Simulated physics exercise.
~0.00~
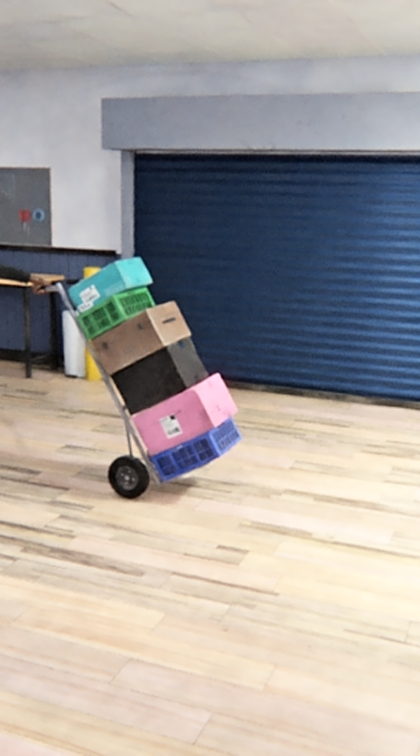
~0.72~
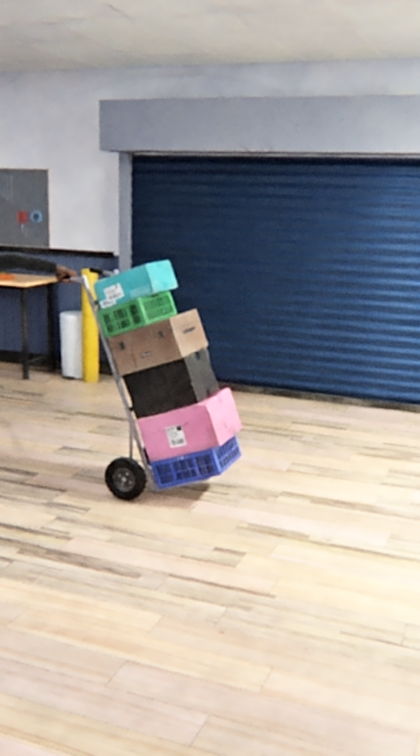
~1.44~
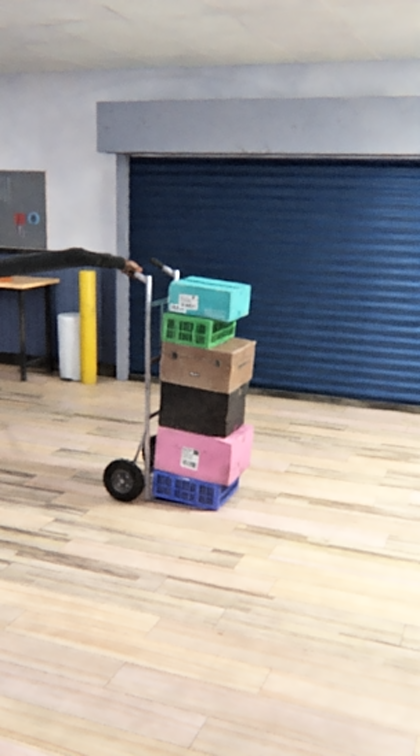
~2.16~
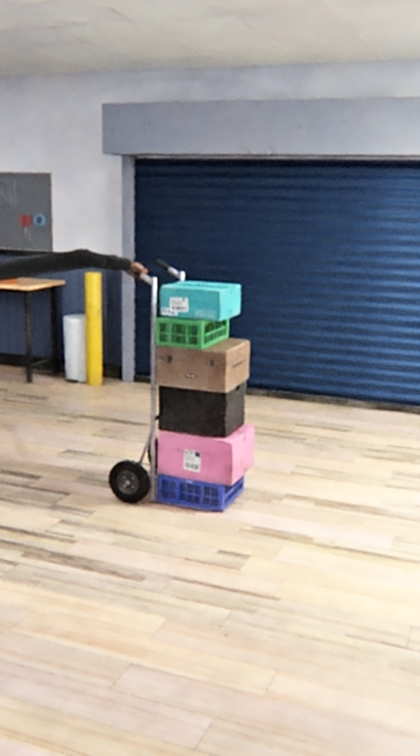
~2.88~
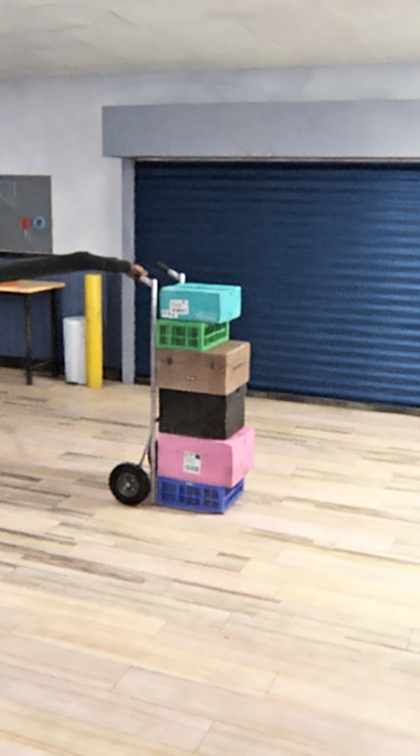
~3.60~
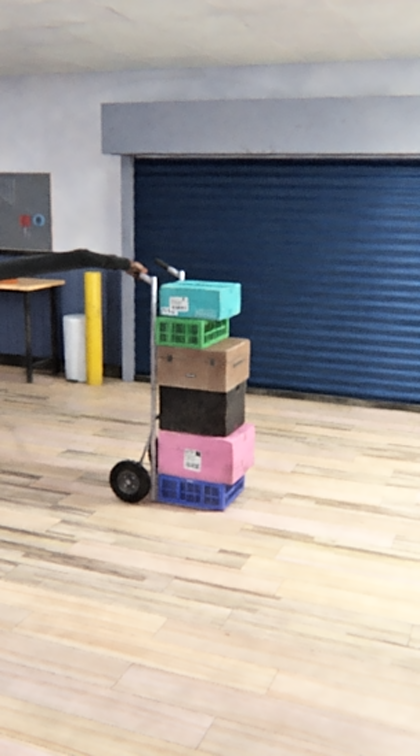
The clip opens on a sack truck leaning back to the left in front of a blue roller shutter, loaded with a stack of six items. From the bottom up, it carries a blue crate, a pink box, a black box, a brown box, a green crate and a turquoise parcel. A hand on the handle tips the truck forward, and the stack swings to the right as it rises. The truck comes upright with its load still piled, the dark-sleeved arm stretched out from the left. The arm keeps hold while everything stays standing, slightly unevenly stacked.
